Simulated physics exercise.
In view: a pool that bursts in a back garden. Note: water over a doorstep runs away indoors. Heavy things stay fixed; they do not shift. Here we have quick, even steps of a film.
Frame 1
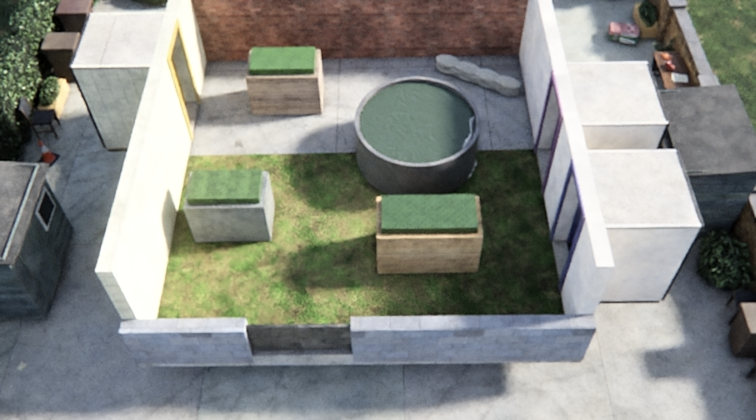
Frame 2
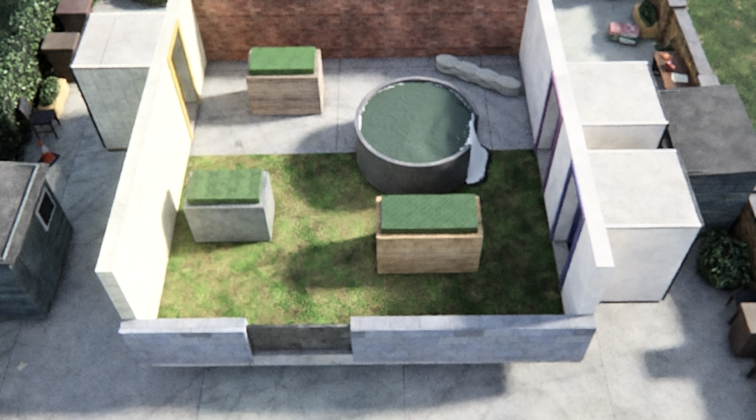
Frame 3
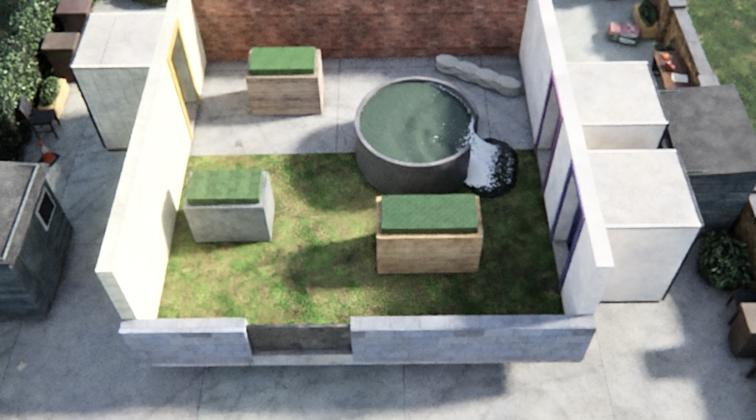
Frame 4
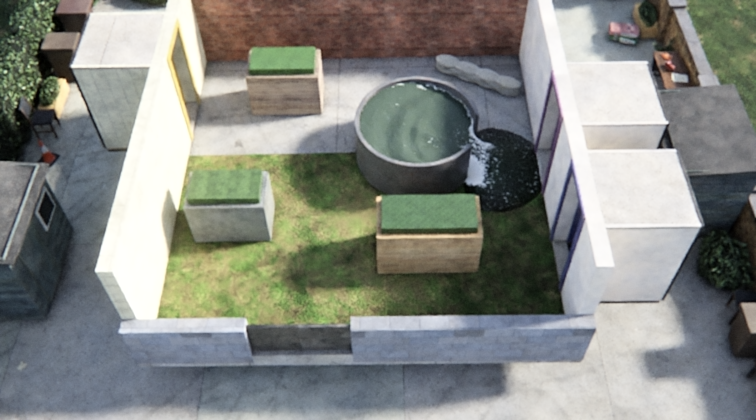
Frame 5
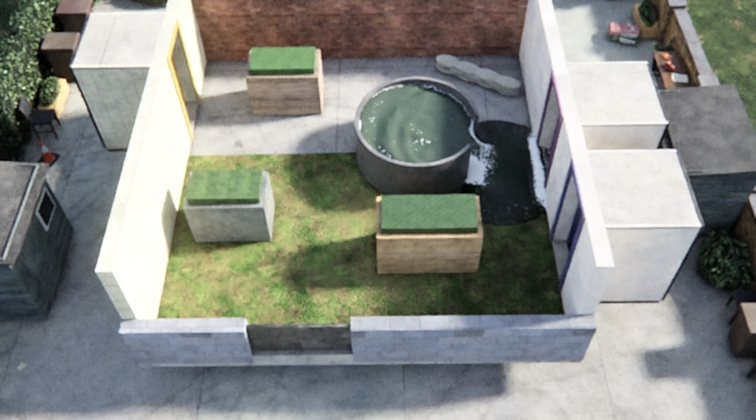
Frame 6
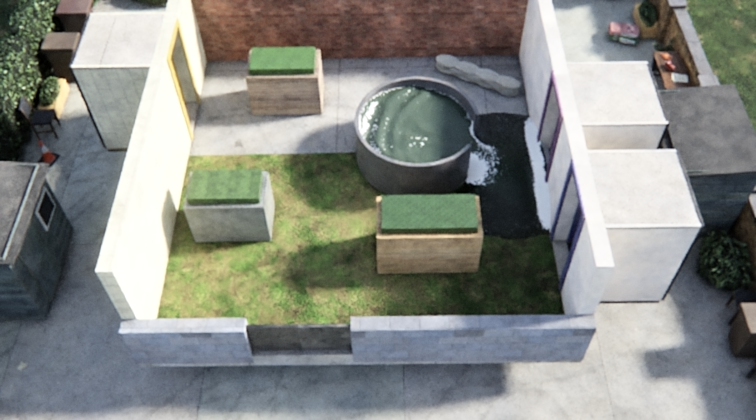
A round grey pool full of dark green water stands in a walled back garden, seen from high above by a still camera. Three grass-topped boxes sit around it on grass and pale paving, with a brick wall behind and white walls at either side. Water bursts from the pool's right side, foams onto the ground and spreads in a dark sheet along the right wall, while the pool's surface ripples and drops.
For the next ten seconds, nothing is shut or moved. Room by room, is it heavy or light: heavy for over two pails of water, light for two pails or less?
Purple door: Over two pails, blue door: Over two pails, yellow door: Two pails at most.
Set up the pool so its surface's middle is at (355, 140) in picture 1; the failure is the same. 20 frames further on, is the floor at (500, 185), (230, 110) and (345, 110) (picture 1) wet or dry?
Point by point: Swamped; still bare; still bare.
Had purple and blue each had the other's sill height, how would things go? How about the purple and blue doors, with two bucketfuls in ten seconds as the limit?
Purple door exceeds the limit; blue door falls short.
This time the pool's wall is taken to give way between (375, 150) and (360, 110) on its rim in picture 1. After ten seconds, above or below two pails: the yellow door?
Result - the yellow door clears the line.
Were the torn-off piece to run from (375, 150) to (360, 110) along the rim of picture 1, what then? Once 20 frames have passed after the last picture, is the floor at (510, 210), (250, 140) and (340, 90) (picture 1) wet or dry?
Listed order gives left alone; sopping; left alone.
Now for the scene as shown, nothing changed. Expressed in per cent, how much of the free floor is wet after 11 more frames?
About 25 %.
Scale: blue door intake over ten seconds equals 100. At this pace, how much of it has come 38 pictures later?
It should be near 55 percent of the ten-second total.
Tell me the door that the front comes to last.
Answer: The yellow-painted one.
A moment on, water covers 15 % of the floor; the purple door far over two buckets in, the blue door wet at the sill, nothing in, the yellow door not reached.
Next, water covers 25 % of the floor; the purple door far over two buckets in, the blue door under two buckets in, the yellow door not reached.
Then, water covers 40 % of the floor; the purple door far over two buckets in, the blue door under two buckets in, the yellow door not reached.
Later, water covers 65 % of the floor; the purple door far over two buckets in, the blue door over two buckets in, the yellow door not reached.
In the end, water covers 95 % of the floor; the purple door far over two buckets in, the blue door over two buckets in, the yellow door wet at the sill, nothing in.
